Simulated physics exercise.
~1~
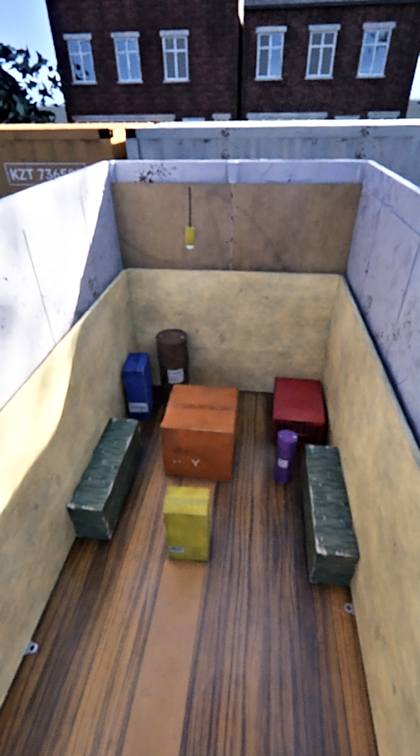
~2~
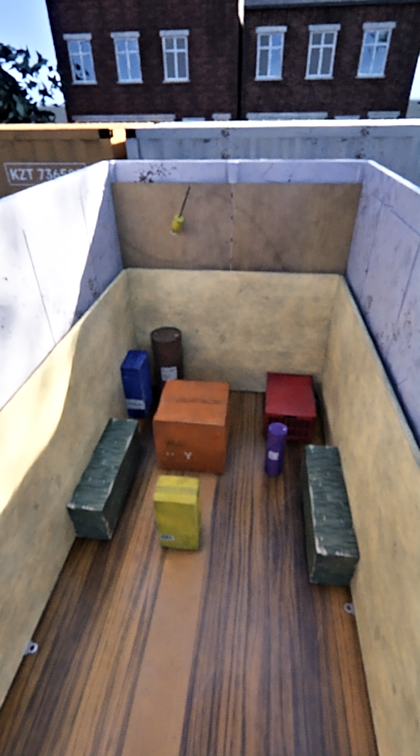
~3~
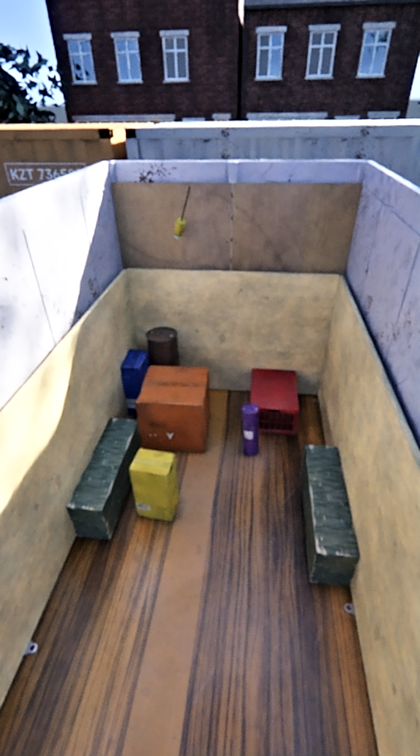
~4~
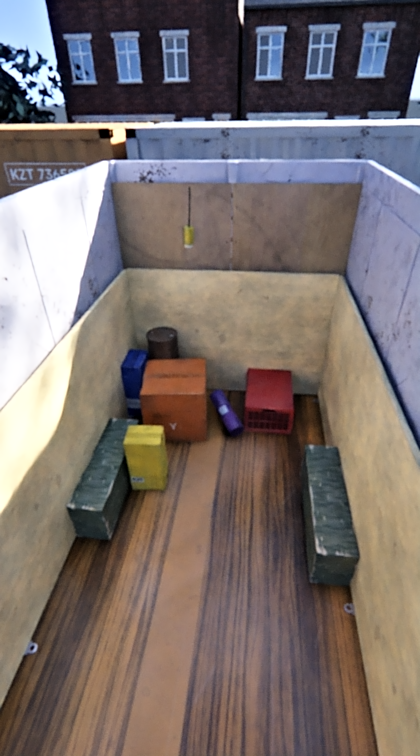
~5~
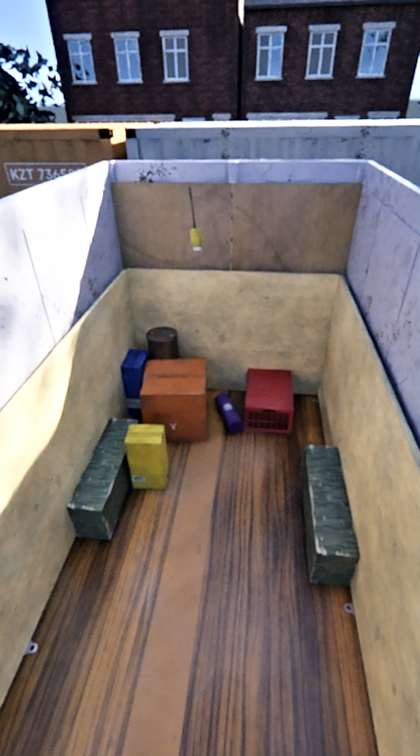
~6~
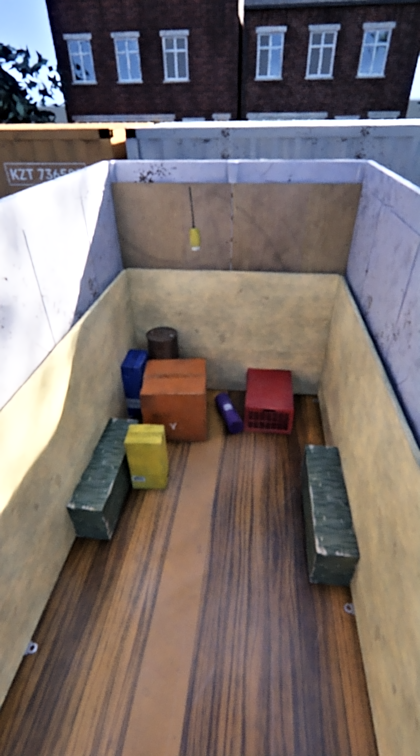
The open load bay of a van is seen from above and behind, looking towards the cab, with brick buildings beyond and a yellow lamp hanging at the far wall. A blue box and a brown drum stand at the back left, an orange box and a yellow box near the middle, and a red chest and an upright purple canister to the right, between dark green wheel boxes. The lamp swings left as the load slides forwards and left. The purple canister then topples beside the red chest. Finally everything rests, the yellow box still upright by the left wheel box.
